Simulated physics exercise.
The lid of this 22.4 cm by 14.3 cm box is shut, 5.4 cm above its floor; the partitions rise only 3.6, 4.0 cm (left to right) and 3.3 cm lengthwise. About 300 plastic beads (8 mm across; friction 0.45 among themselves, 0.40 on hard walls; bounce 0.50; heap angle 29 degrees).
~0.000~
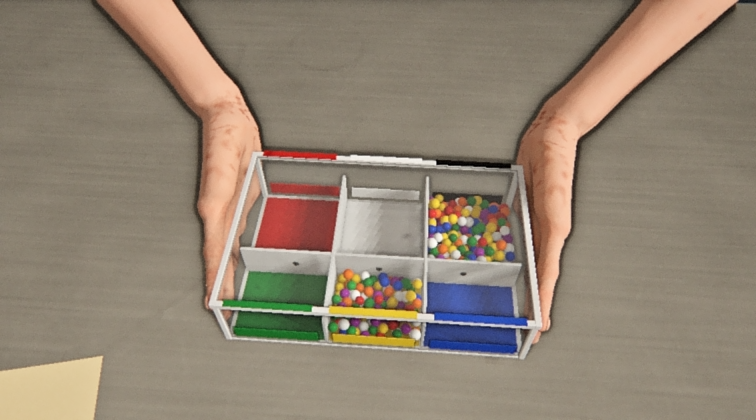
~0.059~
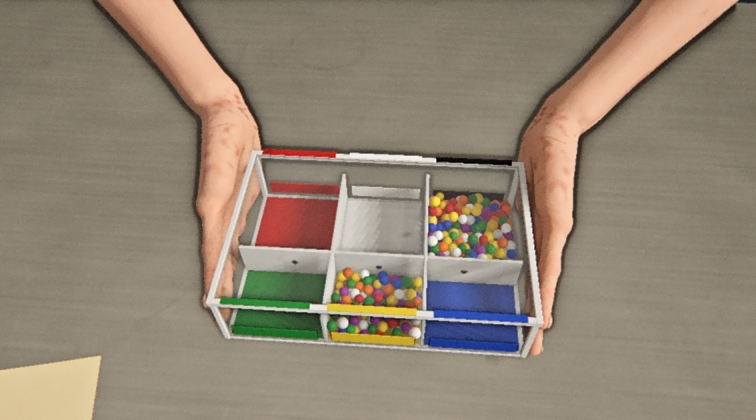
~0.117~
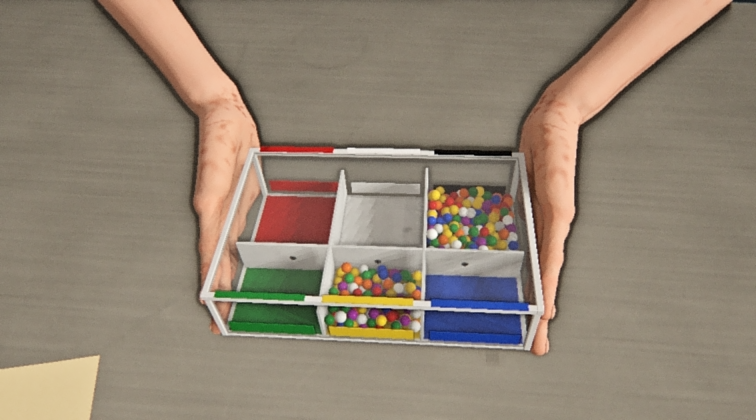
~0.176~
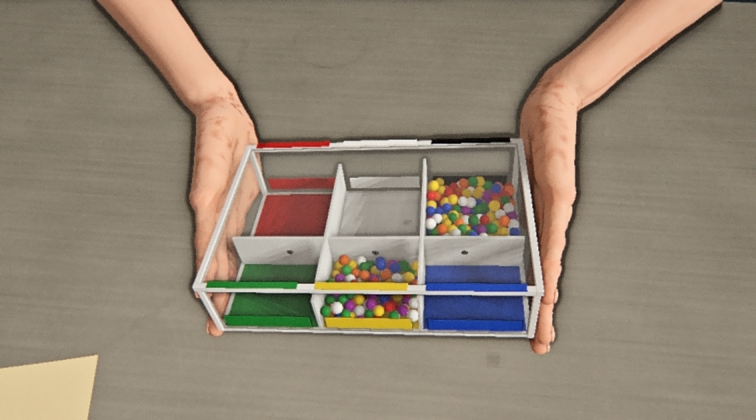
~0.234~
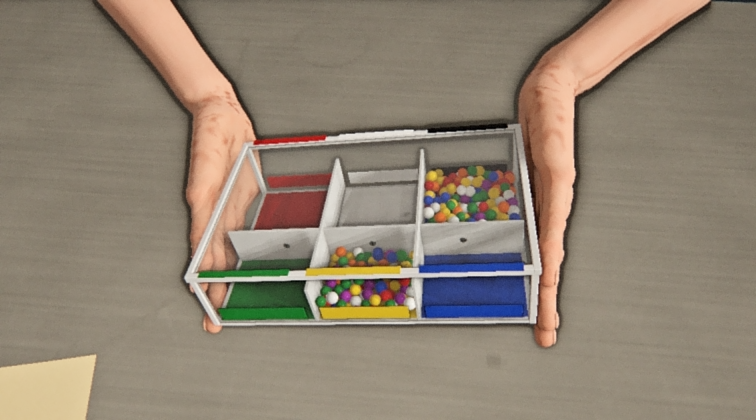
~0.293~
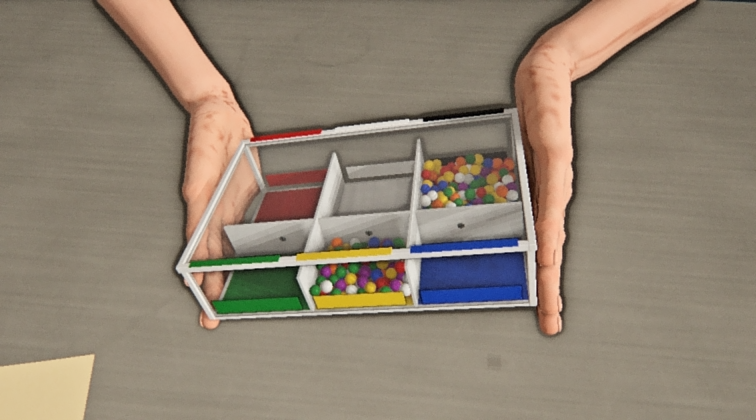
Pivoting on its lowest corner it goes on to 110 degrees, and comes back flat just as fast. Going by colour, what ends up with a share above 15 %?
Red compartment: Yes; blue compartment: No; green compartment: No; yellow compartment: No; white compartment: No; black compartment: Yes.
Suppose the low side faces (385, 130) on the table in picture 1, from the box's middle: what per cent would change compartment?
Some 30 per cent.
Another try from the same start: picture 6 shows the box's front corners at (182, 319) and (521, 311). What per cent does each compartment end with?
Red 0; blue 5; green 20; yellow 50; white 0; black 25.
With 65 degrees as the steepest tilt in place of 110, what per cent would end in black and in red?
In that case black 65; red 0.
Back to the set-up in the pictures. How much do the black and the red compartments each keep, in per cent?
Black 55; red 35.
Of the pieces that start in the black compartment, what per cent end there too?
Roughly 80 per cent.
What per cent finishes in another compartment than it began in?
Some 35 per cent.
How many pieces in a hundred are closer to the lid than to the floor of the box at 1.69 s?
Roughly 60 per cent.
After 1.69 s, tilt 110 degrees; red 15 %, yellow 15 %, white 5 %, black 60 %.
Then, at 2.63 s, tilt 50 degrees; red 35 %, yellow 5 %, black 60 %.
After 3.56 s, tilt 0 degrees; red 35 %, yellow 5 %, black 55 %.
By 4.4 s all is still; red 35 %, blue 0 %, green 0 %, yellow 5 %, white 0 %, black 55 %.
